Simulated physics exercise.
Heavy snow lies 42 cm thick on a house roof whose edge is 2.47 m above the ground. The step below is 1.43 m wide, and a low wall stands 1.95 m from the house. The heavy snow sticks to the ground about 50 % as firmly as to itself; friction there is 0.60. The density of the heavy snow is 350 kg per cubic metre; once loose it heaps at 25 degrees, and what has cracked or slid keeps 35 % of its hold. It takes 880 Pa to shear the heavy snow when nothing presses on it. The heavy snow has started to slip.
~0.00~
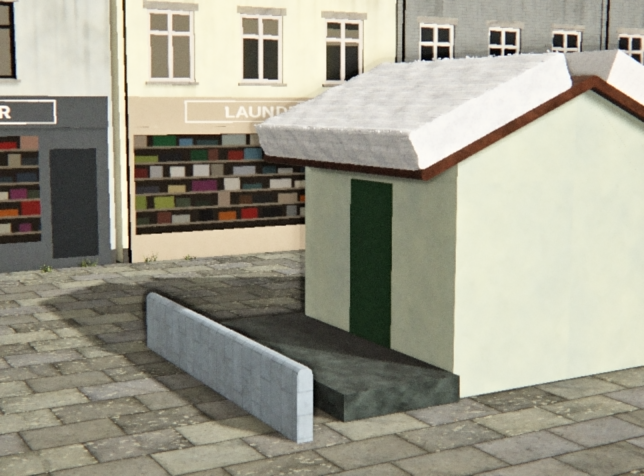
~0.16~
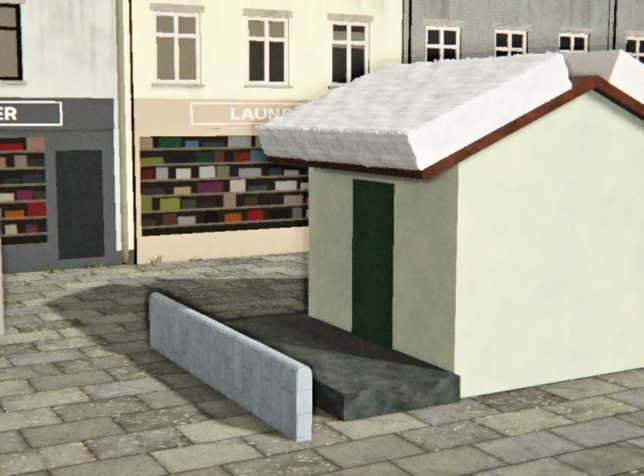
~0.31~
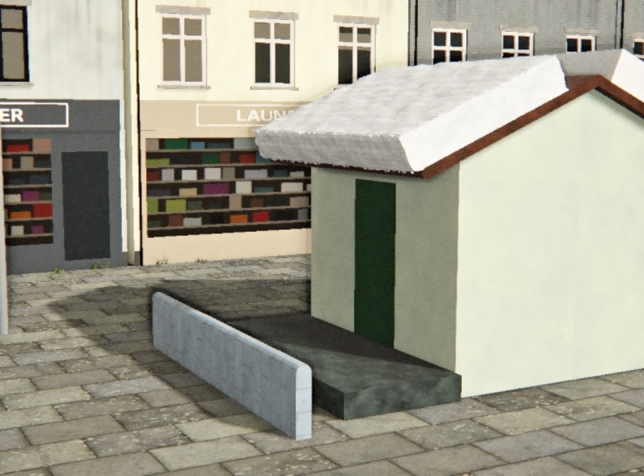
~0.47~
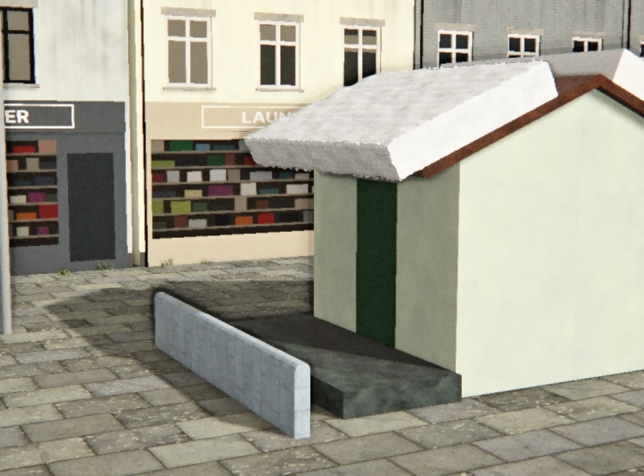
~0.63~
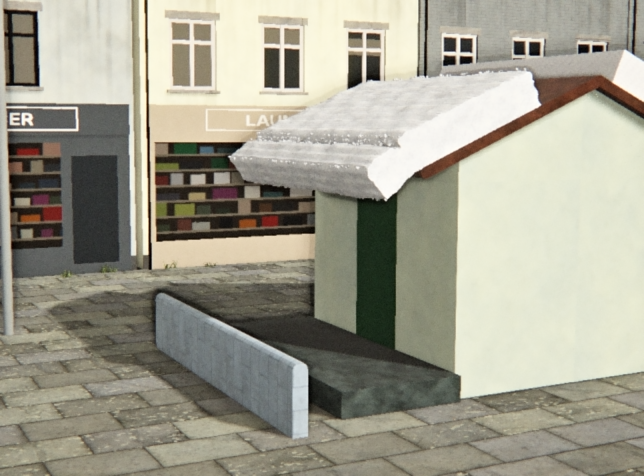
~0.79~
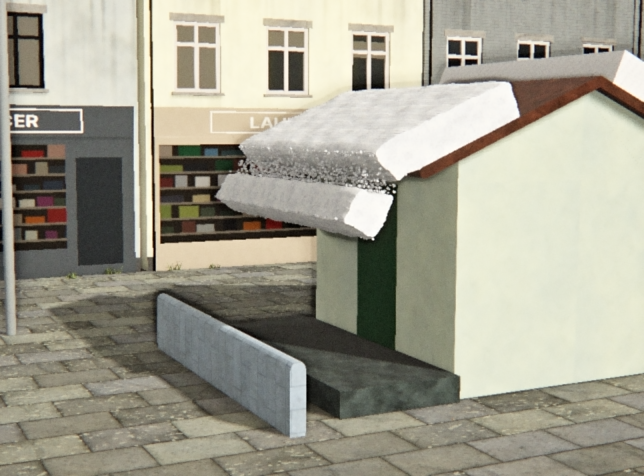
The thick snow on the small house's roof slid slowly down to the left, then faster, until it hung well past the eaves above the green door and cracked, its front edge sagging.
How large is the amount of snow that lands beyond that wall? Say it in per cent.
Expect roughly 51 %.
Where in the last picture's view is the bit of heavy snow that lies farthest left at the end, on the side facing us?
Around (38, 462).
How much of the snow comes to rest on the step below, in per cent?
Some 7 per cent.
By 1.19 s, 52 % is still on the roof and 0 % is past the low wall.
By 1.66 s, none is still on the roof and 43 % is past the low wall.
By 2.13 s, none is still on the roof and 51 % is past the low wall.
By 2.60 s, none is still on the roof and 51 % is past the low wall.
By 2.70 s, at the end, none is still on the roof and 51 % is past the low wall.
